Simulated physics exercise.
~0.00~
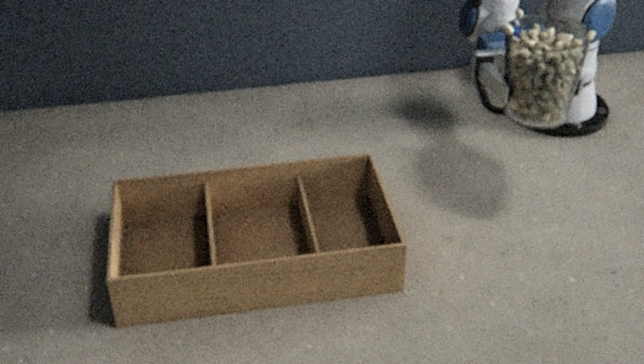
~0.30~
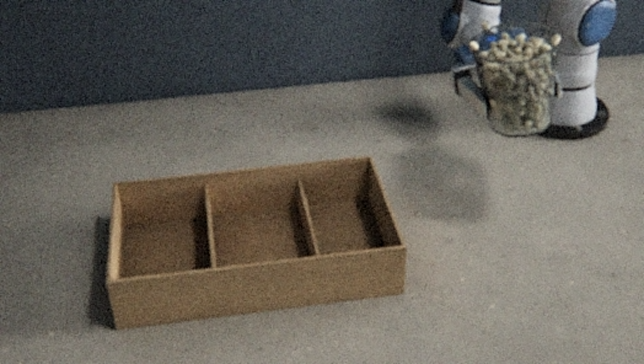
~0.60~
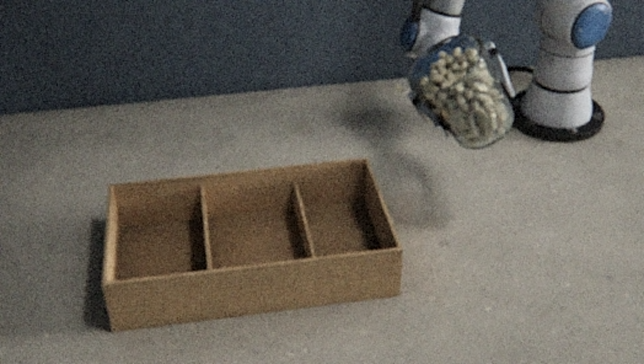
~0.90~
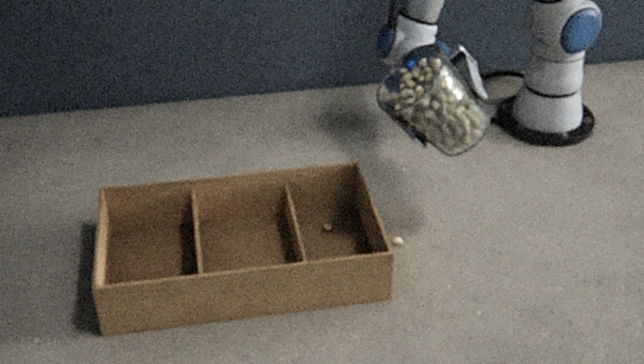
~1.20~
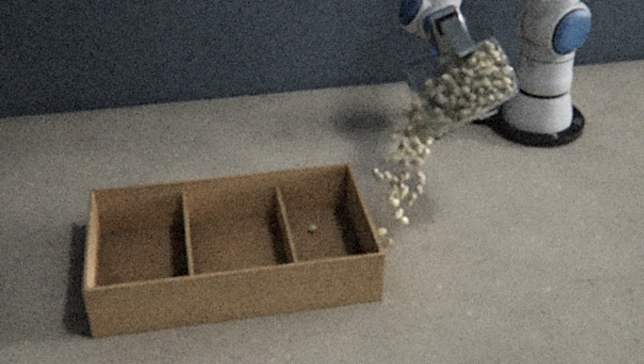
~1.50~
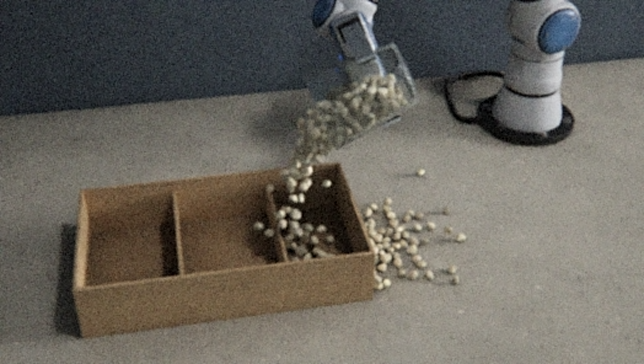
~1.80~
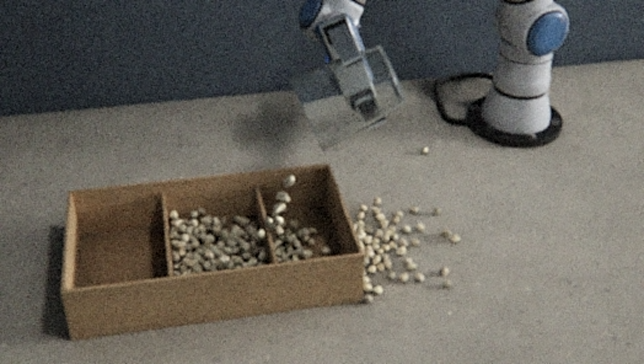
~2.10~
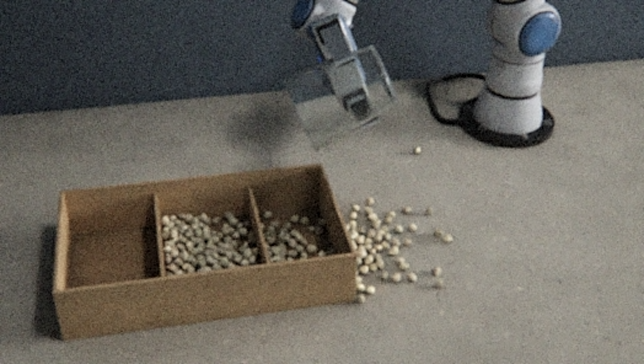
A robot arm holds a clear beaker full of pale dried beans upright, behind and to the right of a wooden box split into three parts. The arm carries the beaker left toward the box, tipping it until a few beans drop near the right-hand end. It then draws back slightly to the right while a stream spills around that end. Swinging left again, it pours beans into the right part and then the middle one. The beaker hangs tilted and looks empty, with most beans in the middle part, some in the right, the left part bare and many scattered on the table.
